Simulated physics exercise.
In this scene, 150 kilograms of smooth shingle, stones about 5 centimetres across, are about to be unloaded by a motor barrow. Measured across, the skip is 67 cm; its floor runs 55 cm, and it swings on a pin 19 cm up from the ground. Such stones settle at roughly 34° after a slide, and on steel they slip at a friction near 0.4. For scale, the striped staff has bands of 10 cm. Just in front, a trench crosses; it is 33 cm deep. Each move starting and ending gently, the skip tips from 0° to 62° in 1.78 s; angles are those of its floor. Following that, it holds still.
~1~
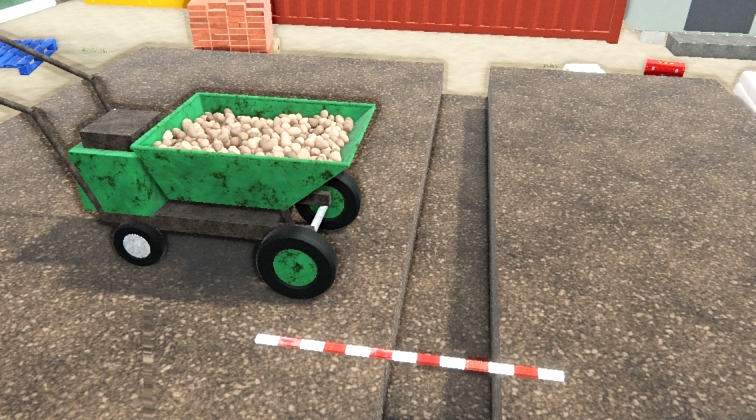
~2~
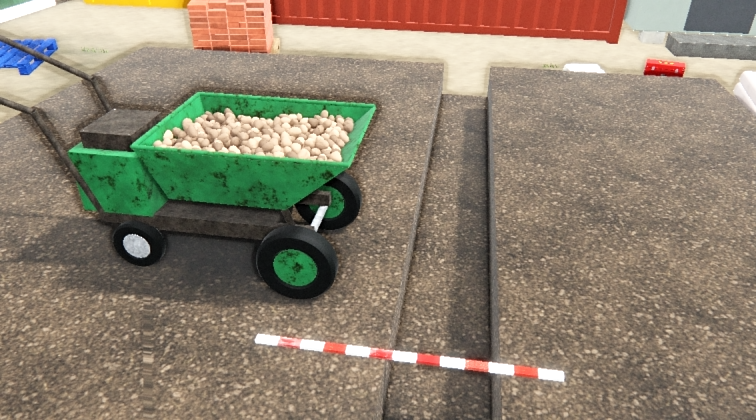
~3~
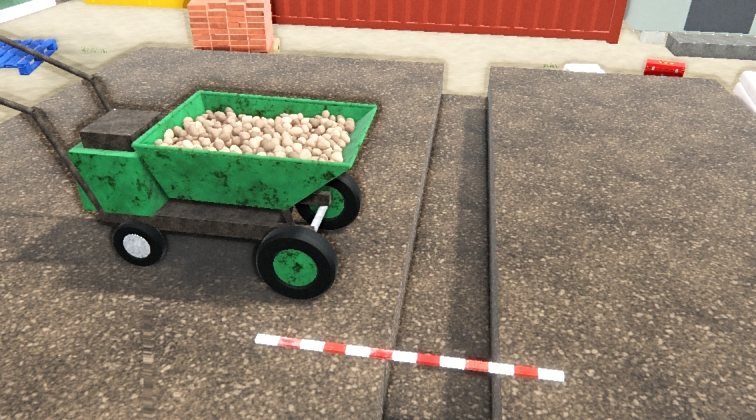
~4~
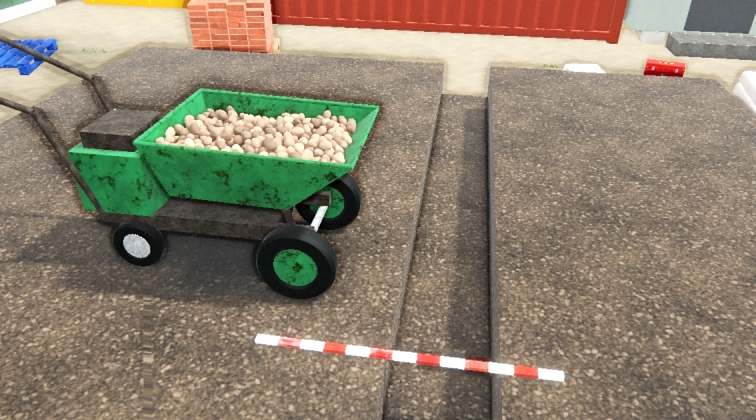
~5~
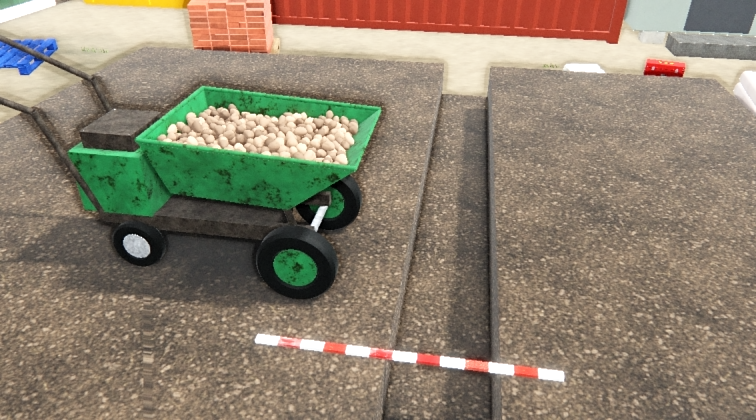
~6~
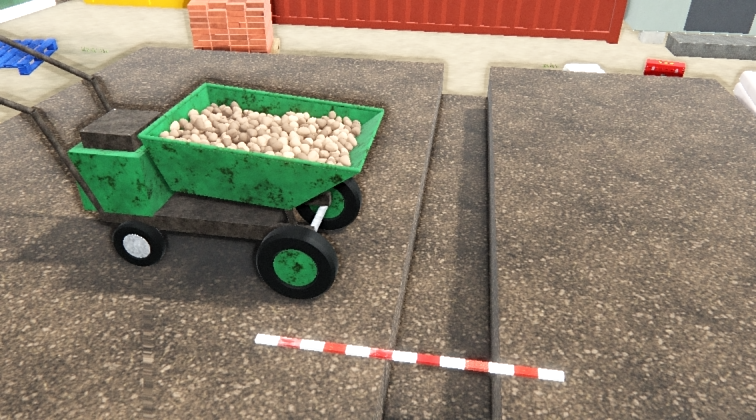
The green skip of a motor barrow, loaded with stones, tilts slightly toward the right.
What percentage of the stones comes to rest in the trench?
About 91 per cent.
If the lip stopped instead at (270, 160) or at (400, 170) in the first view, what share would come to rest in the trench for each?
Roughly 90 in a hundred from the first, 30 in a hundred from the second.
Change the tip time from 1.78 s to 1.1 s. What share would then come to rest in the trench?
Estimate: About 80 %.
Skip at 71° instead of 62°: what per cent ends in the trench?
It would be near 95 per cent.
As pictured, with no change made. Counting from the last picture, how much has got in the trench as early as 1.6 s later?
I'd say near 55 per cent at that time.
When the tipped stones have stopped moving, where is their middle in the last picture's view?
At about pixel (463, 312) in the last view.
Then, 1.0 s after the last picture the floor is at 53°, 99 % in the skip, 1 % in the trench; the foremost stones are at (442, 228).
Then, 1.6 s after the last picture the floor is at 62°, 39 % in the skip, 56 % in the trench, 5 % past the trench; the foremost stones are at (542, 265).
Then, 1.9 s after the last picture the floor is at 62°, 13 % in the skip, 77 % in the trench, 9 % past the trench; the foremost stones are at (604, 270).
Then, 3.9 s after the last picture the floor is at 62°, 0 % in the skip, 91 % in the trench, 9 % past the trench; the foremost stones are at (633, 270).
